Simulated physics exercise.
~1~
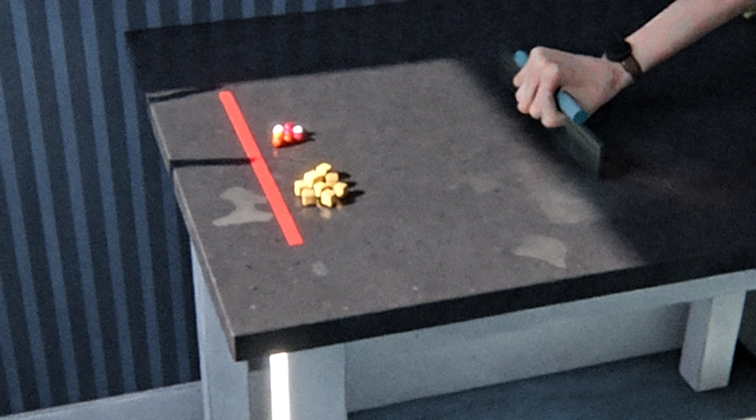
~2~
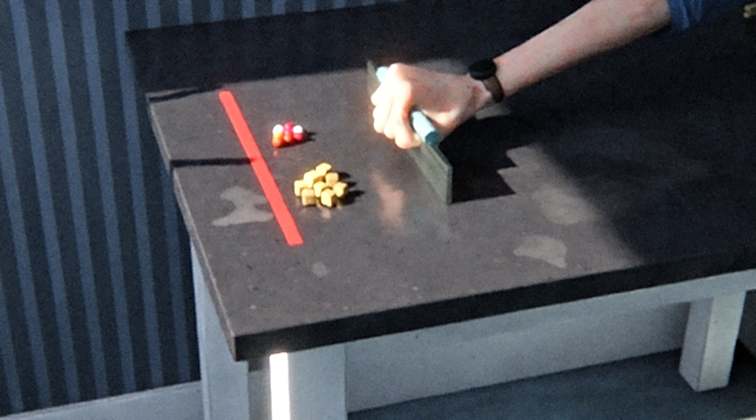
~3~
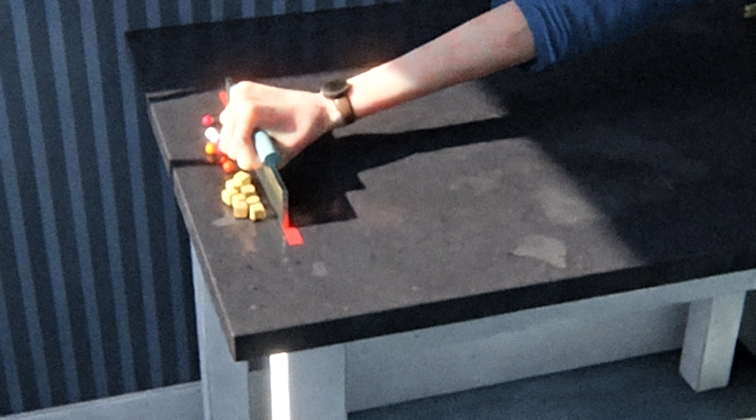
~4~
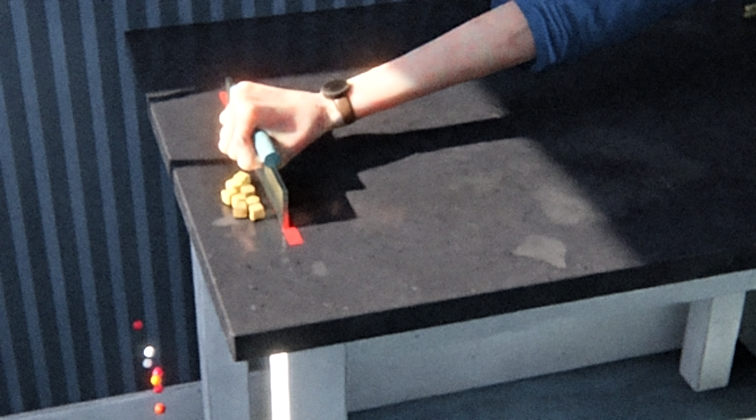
Hand pushing small colourful pieces and yellow cubes left with a scraper, stopping at red tape as the colourful ones fall off.
